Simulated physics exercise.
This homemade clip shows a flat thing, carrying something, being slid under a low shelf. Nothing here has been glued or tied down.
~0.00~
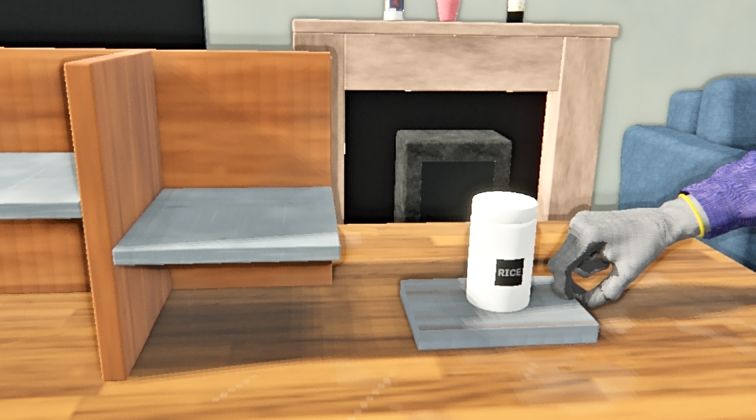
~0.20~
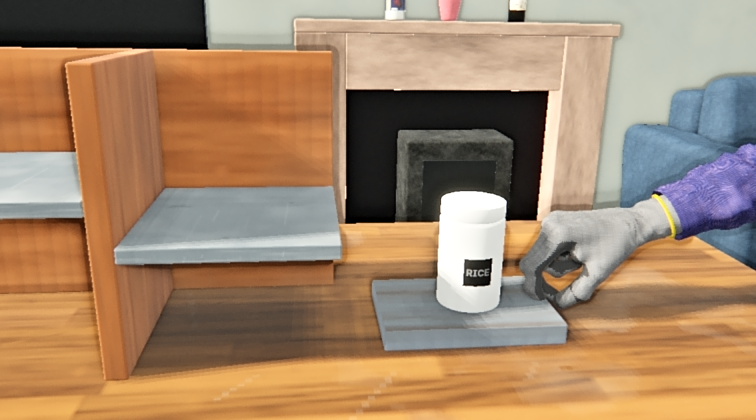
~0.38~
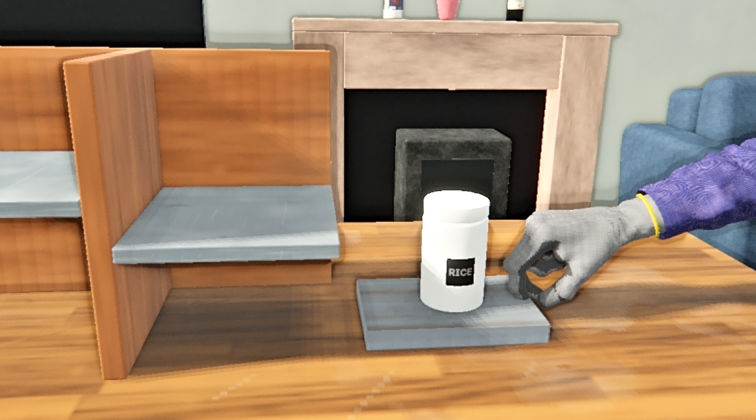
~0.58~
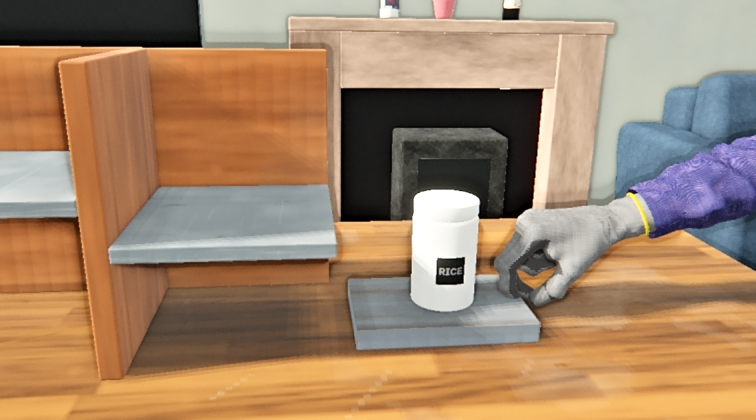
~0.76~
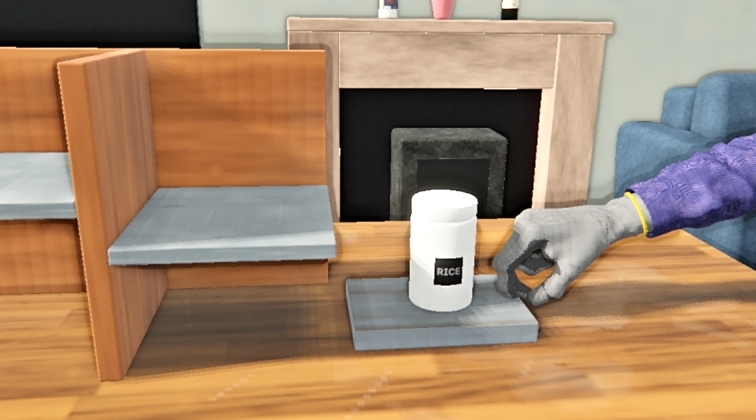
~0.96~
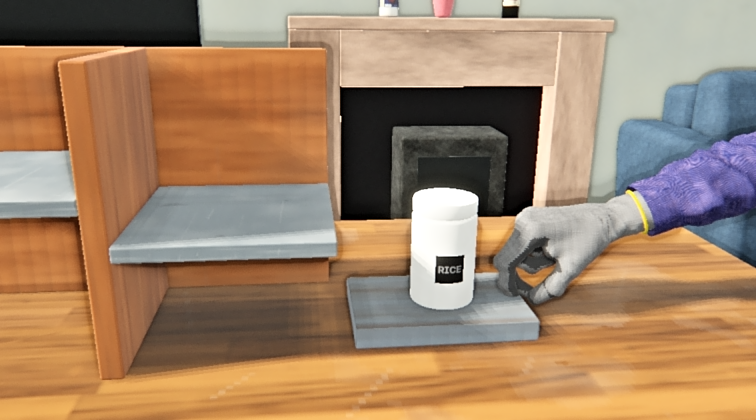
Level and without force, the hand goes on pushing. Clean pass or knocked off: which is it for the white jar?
It gets bumped.
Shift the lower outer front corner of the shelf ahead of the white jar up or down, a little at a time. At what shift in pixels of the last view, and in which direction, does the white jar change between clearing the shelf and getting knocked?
About 28 pixels up.
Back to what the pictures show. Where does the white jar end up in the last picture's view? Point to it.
(370, 279).
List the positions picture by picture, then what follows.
Hand sliding it forward; white jar (501, 251); shelf (131, 200), in the first picture.
Hand sliding it forward; white jar (471, 251); grey board (463, 310), in the second picture.
Hand sliding it forward; white jar (454, 250); shelf (130, 199), in the third picture.
Hand sliding it forward; white jar (444, 249); grey board (437, 309), in the fourth picture.
Hand sliding it forward; white jar (442, 249); shelf (126, 200), in the fifth picture.
Hand sliding it forward; white jar (443, 248); grey board (436, 307), in the sixth picture.
After 2.08 s, white jar tipped 12° from how it was near (360, 246).
After 2.44 s, white jar tipped 46° from how it was near (356, 245).
After 2.60 s, white jar on its side near (373, 268).
At rest (3.3 s), the white jar strikes the shelf, near (370, 279).
